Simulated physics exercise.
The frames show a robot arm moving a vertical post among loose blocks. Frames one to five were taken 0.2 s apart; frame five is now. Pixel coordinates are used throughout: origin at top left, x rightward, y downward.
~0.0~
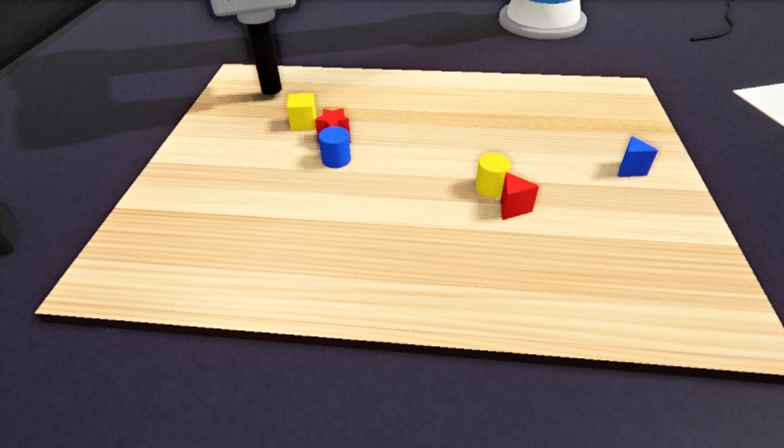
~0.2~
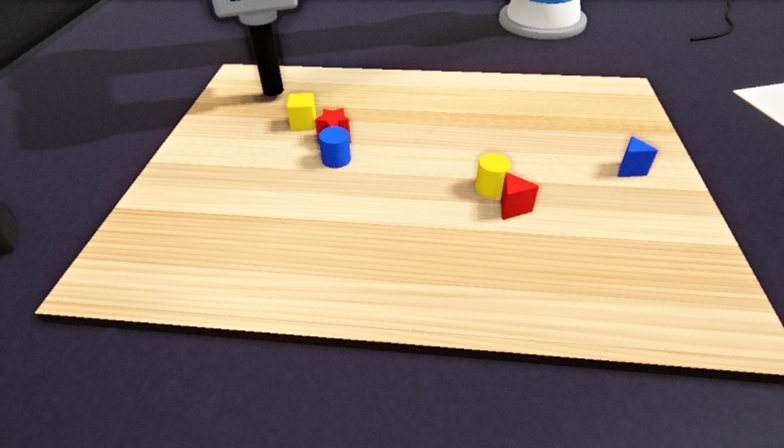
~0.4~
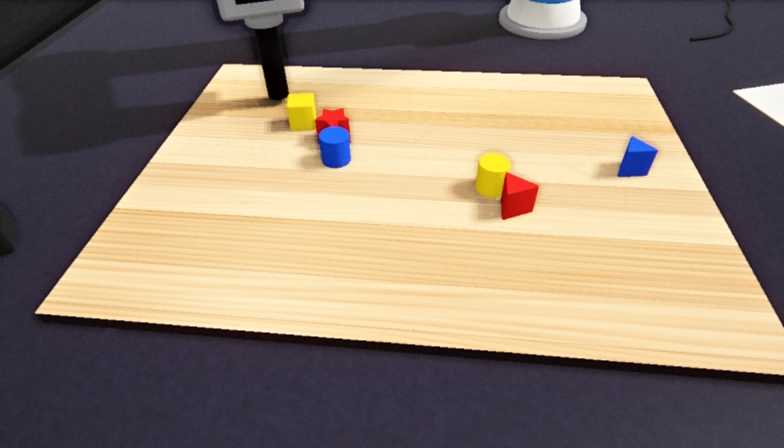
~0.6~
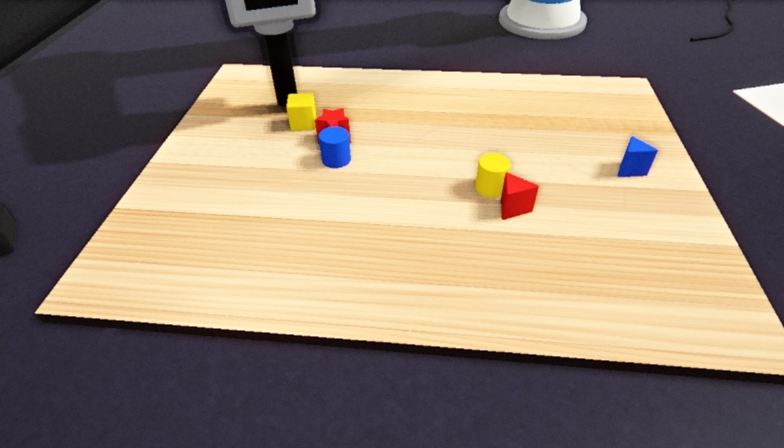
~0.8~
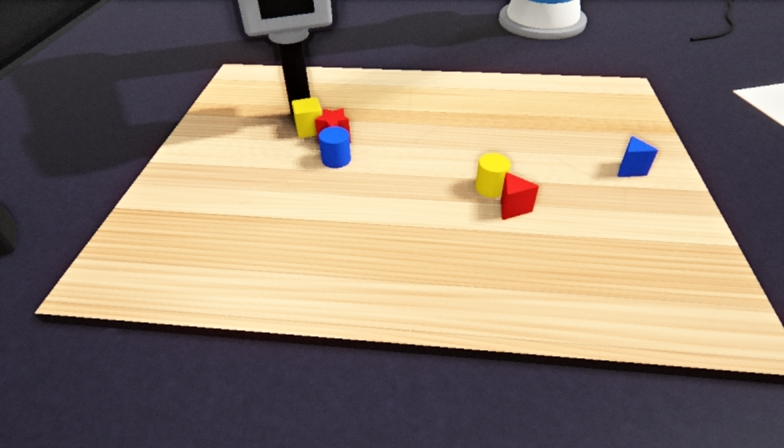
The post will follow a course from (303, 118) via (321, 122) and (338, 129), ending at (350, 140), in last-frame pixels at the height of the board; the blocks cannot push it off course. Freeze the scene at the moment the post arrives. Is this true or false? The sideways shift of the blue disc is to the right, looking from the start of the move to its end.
Answer: True.
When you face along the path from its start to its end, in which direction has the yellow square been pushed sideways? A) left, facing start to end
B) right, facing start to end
B.
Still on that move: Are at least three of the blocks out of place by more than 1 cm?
Going by the path, yes.
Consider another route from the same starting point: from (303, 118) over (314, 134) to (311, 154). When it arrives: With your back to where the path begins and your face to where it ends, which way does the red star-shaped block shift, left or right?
Over to the left.
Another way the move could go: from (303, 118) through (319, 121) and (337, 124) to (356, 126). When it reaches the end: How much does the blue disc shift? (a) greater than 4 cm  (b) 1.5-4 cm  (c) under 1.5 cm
It's c.
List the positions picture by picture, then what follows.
Lower end of the post (272, 90), tops of blocks, yellow square (300, 100), red star-shaped block (332, 115), blue disc (334, 134), in the first frame.
Post (274, 91), blocks as before, in the second frame.
Post (279, 95), blocks as before, in the third frame.
Post (288, 102), blocks as before, in the fourth frame.
Post (301, 111), yellow square (306, 105), red star-shaped block (332, 115), blue disc (334, 134), in the fifth frame.
The first path, step by step. Halfway along, post (330, 119); yellow square (312, 113), turned 30° clockwise; red star-shaped block (338, 118); blue disc (335, 136).
At the end, post (349, 134); yellow square (312, 115), turned 50° clockwise; red star-shaped block (349, 128); blue disc (336, 144).
